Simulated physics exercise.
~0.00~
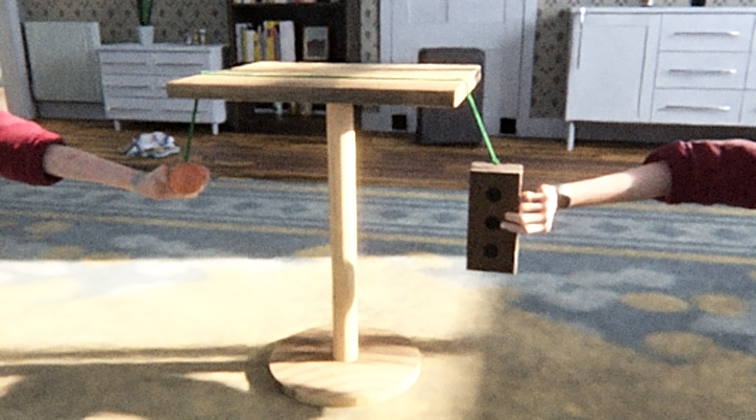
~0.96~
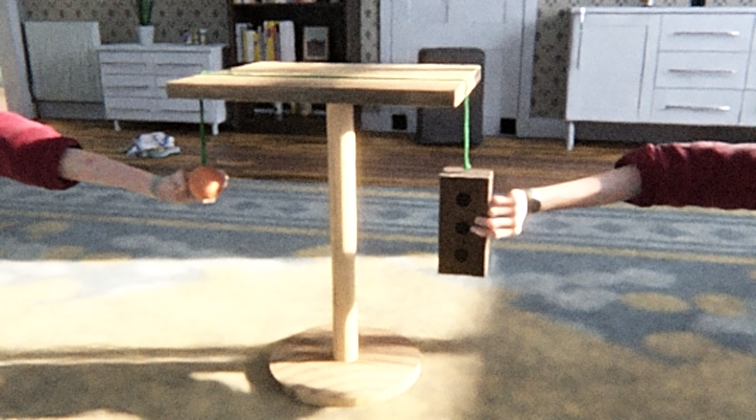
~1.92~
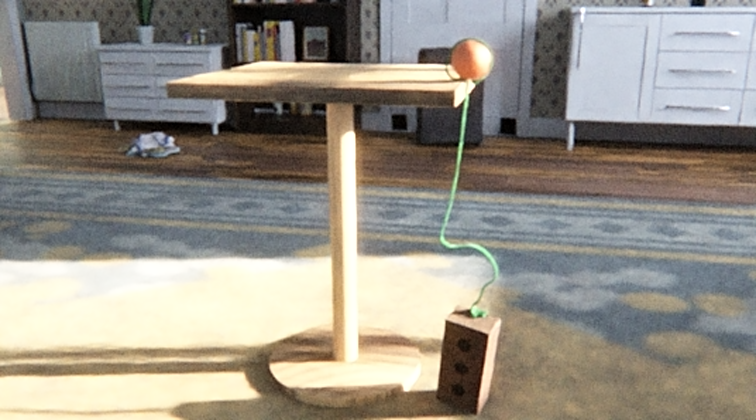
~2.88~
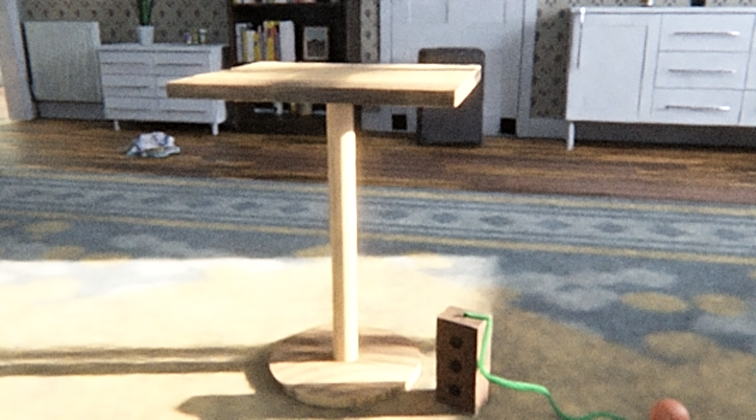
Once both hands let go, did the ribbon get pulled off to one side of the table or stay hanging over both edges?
The ribbon was pulled off to the right, as the brick went down to the floor and the orange was dragged over the tabletop after it.
An orange and a dark brick hung from a green ribbon over a side table until two hands let go; the brick dropped to the floor, pulling the orange up across the top, and the orange ended on the floor to the right.
